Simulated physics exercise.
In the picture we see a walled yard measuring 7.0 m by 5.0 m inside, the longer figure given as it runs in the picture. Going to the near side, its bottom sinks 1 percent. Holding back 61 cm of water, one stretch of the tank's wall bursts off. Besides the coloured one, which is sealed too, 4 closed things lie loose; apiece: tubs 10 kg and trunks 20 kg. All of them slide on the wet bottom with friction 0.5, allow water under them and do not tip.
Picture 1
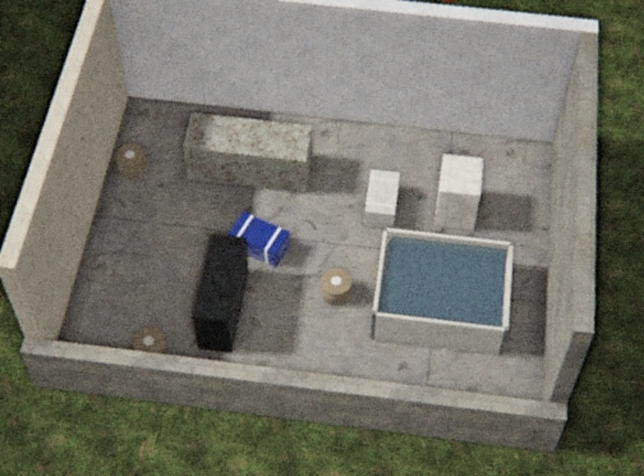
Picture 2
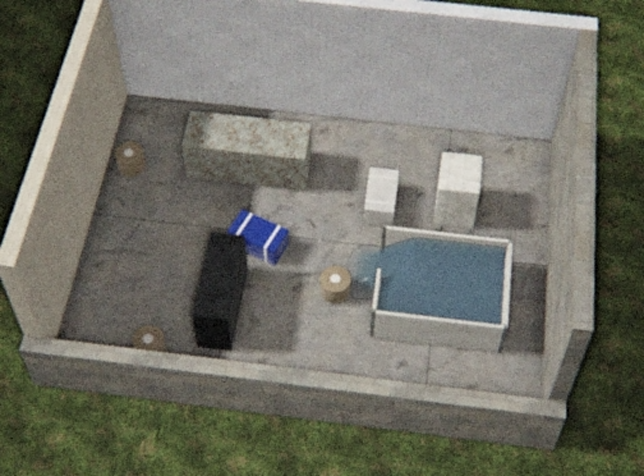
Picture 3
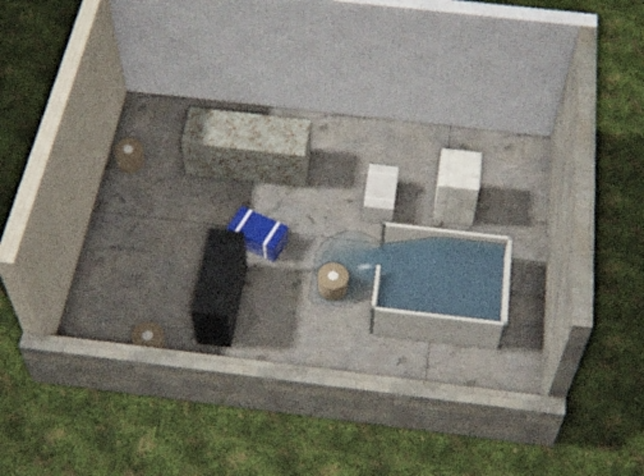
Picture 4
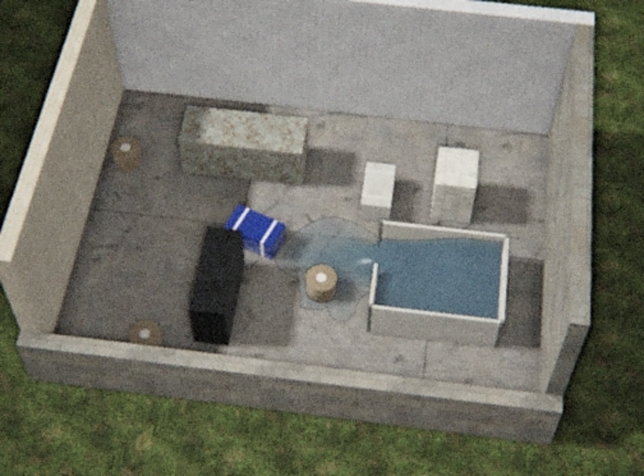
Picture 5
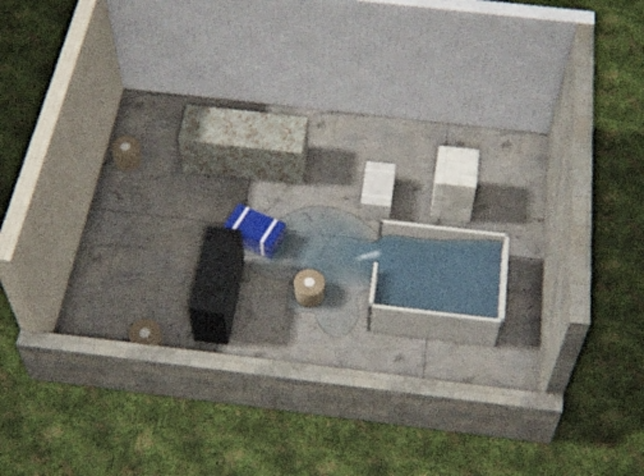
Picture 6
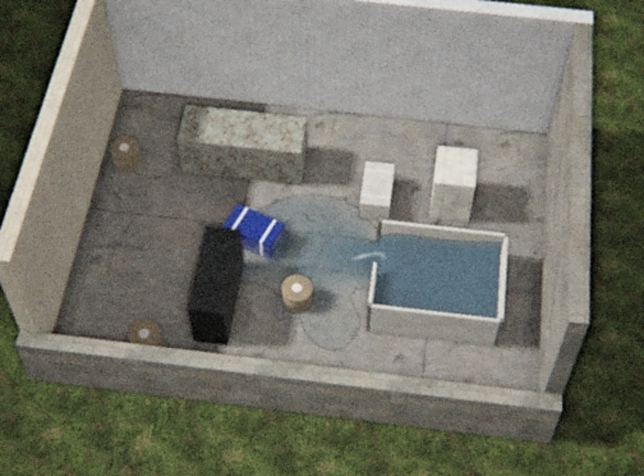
A walled yard's tank bursts open at its left side, and water pushes a tub left.
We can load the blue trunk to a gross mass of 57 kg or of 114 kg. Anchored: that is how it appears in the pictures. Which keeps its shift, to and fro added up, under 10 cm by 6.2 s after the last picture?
Outcome: The 114 kg mass only.
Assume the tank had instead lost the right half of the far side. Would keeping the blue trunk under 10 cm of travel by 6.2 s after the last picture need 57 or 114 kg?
Result: Lesser mass sufficient.
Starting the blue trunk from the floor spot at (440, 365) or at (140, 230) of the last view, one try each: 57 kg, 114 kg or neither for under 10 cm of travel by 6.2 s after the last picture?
Respectively, first option suffices; first option suffices.
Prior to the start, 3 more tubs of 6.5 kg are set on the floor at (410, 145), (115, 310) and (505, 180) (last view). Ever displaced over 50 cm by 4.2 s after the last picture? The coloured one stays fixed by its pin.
In that order: Not as far, then not as far, then not as far.
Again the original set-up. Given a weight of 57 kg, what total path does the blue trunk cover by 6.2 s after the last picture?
About 40 cm altogether.
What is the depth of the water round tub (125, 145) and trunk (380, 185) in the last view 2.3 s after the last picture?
Roughly 5 and 1 cm.
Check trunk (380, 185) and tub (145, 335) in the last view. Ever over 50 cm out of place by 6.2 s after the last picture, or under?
Taking them as listed: Not beyond and beyond.
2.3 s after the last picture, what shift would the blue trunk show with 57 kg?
I'd put it at roughly 40 cm.
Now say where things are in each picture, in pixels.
In the first picture, the blue trunk at (259, 232), on the bottom; water covers 2.4 m2; 0 of 5 have shifted.
In the second picture, the blue trunk at (258, 230) rests on the ground; 2.8 m2 under water; 0 of 5 have shifted.
In the third picture, the blue trunk at (258, 227) rests on the ground; 3.2 m2 under water; 0 of 5 have shifted.
In the fourth picture, the blue trunk at (255, 225), on the bottom; 4.0 m2 under water; 1 of 5 have shifted.
In the fifth picture, the blue trunk at (255, 224), on the bottom; 4.7 m2 under water; 1 of 5 have shifted.
In the sixth picture, the blue trunk at (254, 225), on the bottom; water covers 5.6 m2; 1 of 5 have shifted.
Then, 0.6 s after the last picture the blue trunk would be 12 cm from its start with 57 kg and 0 cm from its start with 114 kg; 9 cm of water round it then.
Then, 2.3 s after the last picture the blue trunk would be 39 cm from its start with 57 kg and 0 cm from its start with 114 kg; 8 cm of water round it then.
Then, 4.2 s after the last picture the blue trunk would be 39 cm from its start with 57 kg and 0 cm from its start with 114 kg; 6 cm of water round it then.
Then, 6.2 s after the last picture the blue trunk would be 39 cm from its start with 57 kg and 0 cm from its start with 114 kg; 6 cm of water round it then.
